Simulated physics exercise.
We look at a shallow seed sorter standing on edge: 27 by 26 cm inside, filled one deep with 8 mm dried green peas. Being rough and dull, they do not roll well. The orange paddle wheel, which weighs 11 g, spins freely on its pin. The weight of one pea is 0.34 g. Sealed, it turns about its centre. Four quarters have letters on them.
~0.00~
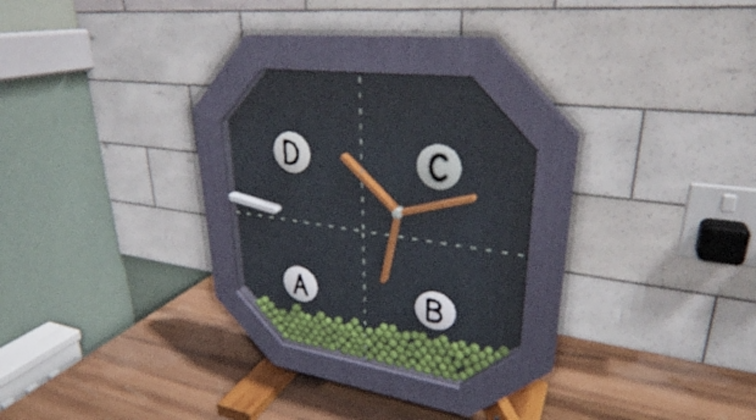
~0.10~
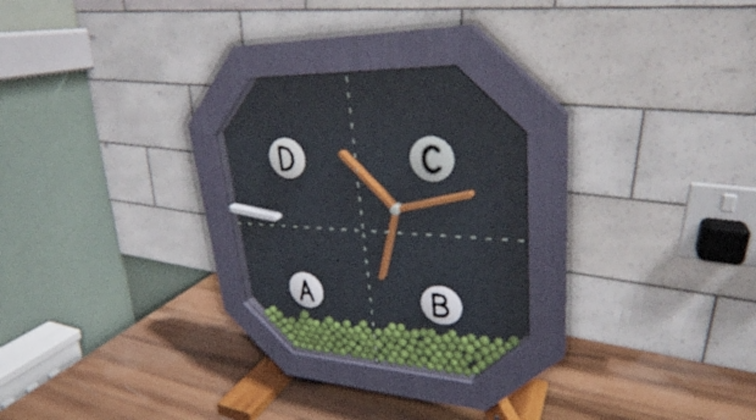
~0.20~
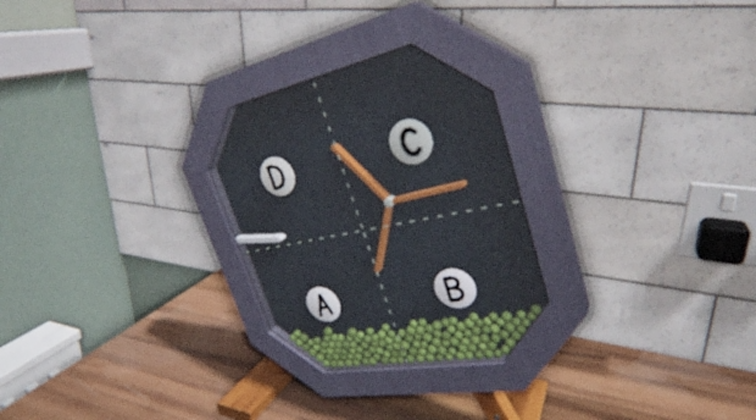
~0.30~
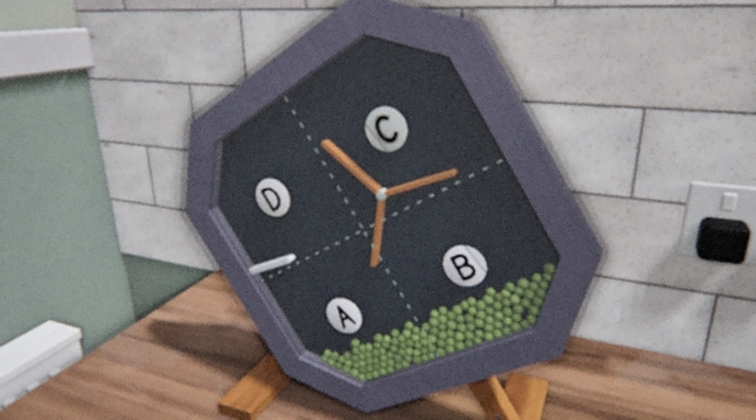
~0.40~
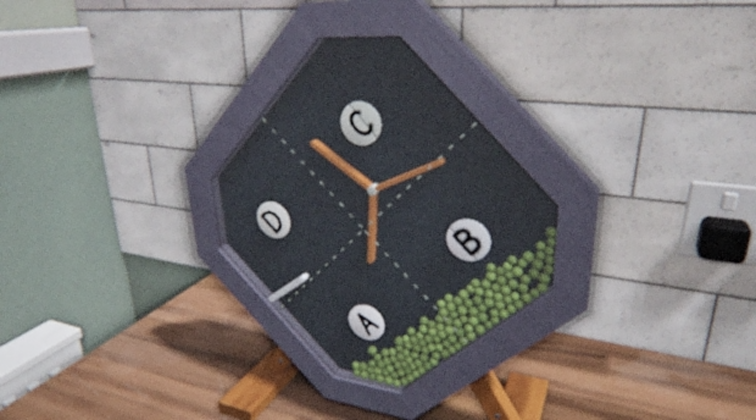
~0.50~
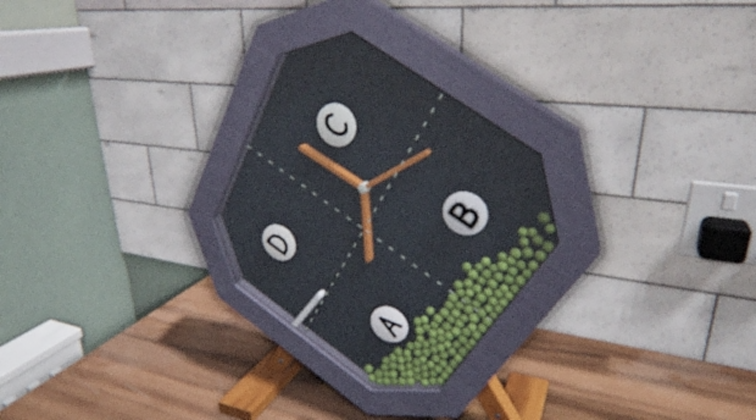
A dark octagonal panel in a purple-grey frame stands on wooden feet on a wood counter, seen from slightly above and to one side against white tiles, with a socket at right. Small green balls line its bottom below white discs marked A, B, C and D, a three-armed orange wheel and a short white bar at left. The panel turns anticlockwise, the balls heaping toward lower right, while the view stays still.
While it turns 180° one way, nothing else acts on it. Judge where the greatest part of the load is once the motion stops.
The greatest part is in the one marked D.
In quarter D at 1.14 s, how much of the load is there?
About 15 % of the load.
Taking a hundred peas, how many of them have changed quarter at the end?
Around 90 percent.
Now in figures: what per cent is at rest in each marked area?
In per cent: Quarter A holds 15, quarter B holds 0, quarter C holds 30, quarter D holds 50.
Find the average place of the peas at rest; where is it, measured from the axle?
Offset approx. 4 cm right, 9 cm below.
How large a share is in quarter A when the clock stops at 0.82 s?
About 95 percent.
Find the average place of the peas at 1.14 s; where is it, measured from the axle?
The middle sits around 11 cm right of it and 1 cm below it.
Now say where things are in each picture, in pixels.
Level; about 130 peas; load centre (370, 341); top pea (504, 351); orange paddle wheel (399, 213); A (300, 284), B (435, 311), C (439, 167), D (292, 153), in the first picture.
Turned 5° anticlockwise; load centre (380, 342); top pea (514, 341), in the second picture.
Turned 18° anticlockwise; load centre (406, 343); top pea (536, 310); wall ends (281, 238), in the third picture.
Turned 32° anticlockwise; load centre (432, 336); top pea (550, 269); orange paddle wheel (383, 194), in the fourth picture.
Turned 47° anticlockwise; load centre (450, 326); top pea (552, 233), in the fifth picture.
Turned 61° anticlockwise; load centre (453, 325); top pea (544, 218); orange paddle wheel (365, 188); A (389, 325), B (465, 214), C (336, 125), D (279, 243), in the sixth picture.
By 0.82 s, it stands 106° anticlockwise; the peas' middle is 9 cm right of and 7 cm below the centre; A 95 %, D 5 %.
By 1.14 s, it stands 151° anticlockwise; the peas' middle is 11 cm right of and 1 cm below the centre; A 85 %, D 15 %.
By 1.42 s, it stands 180° anticlockwise; the peas' middle is 7 cm right of and 3 cm below the centre; A 45 %, C 5 %, D 50 %.
All still by 5.7 s, it stands 180° anticlockwise; A 15 %, B 0 %, C 30 %, D 50 %.
